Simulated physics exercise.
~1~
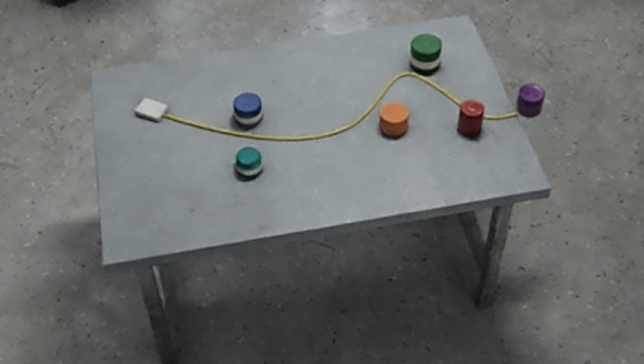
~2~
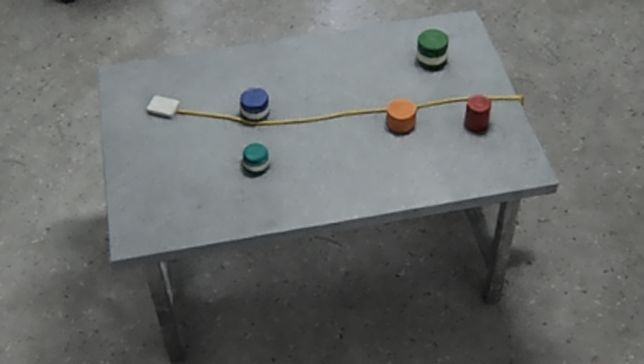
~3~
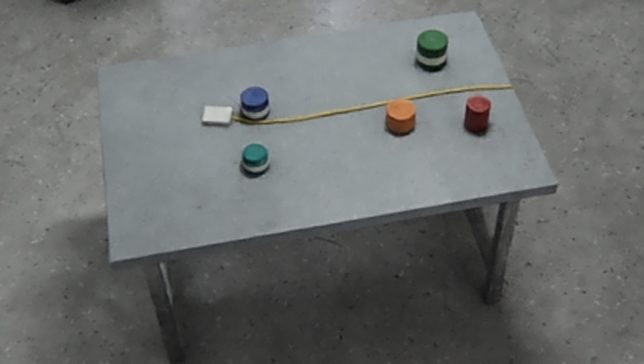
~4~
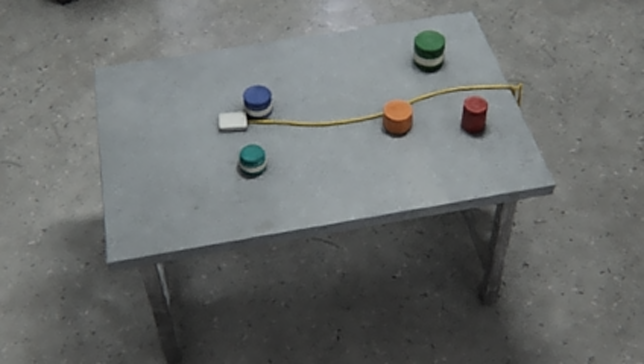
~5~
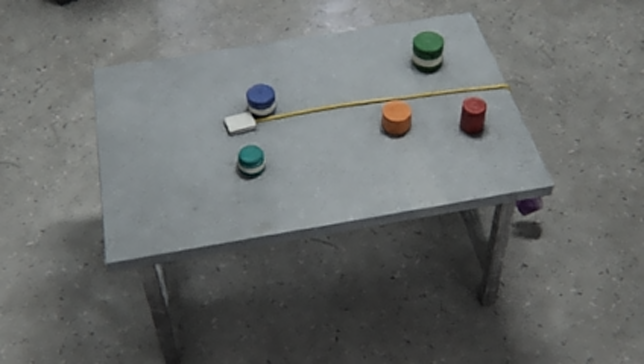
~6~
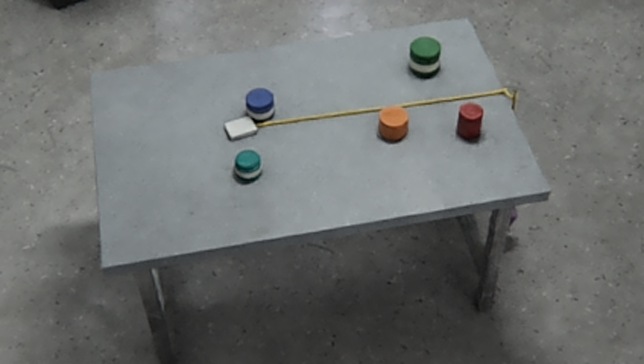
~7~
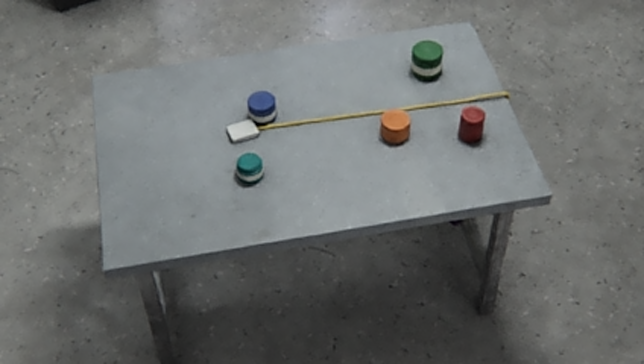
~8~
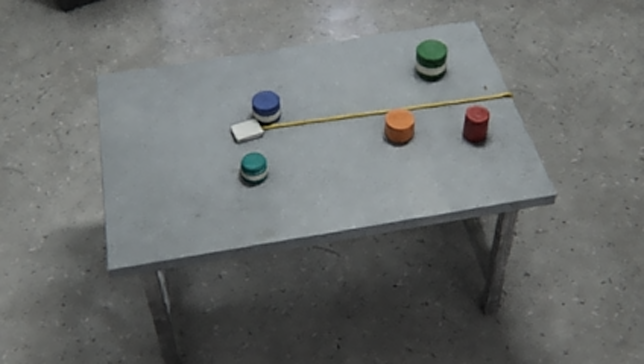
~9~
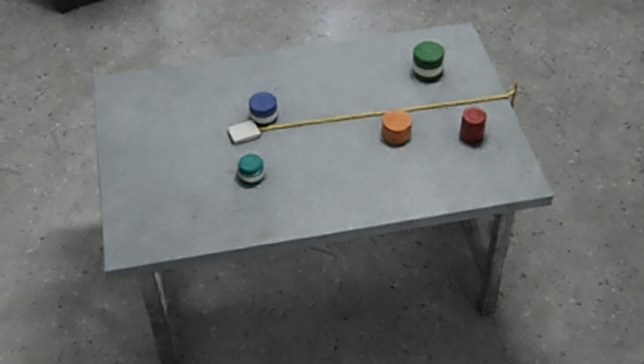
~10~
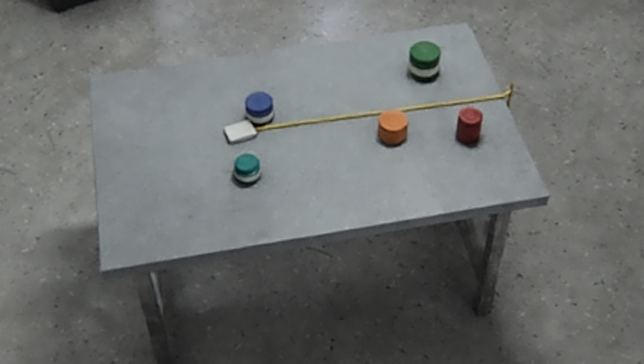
The clip shows a yellow cable running across a gray table from a white block to a purple cylinder, which drops off the right edge, pulling the cable straighter and dragging the block right until it rests beside the blue canister, while the other colored containers stay in place.
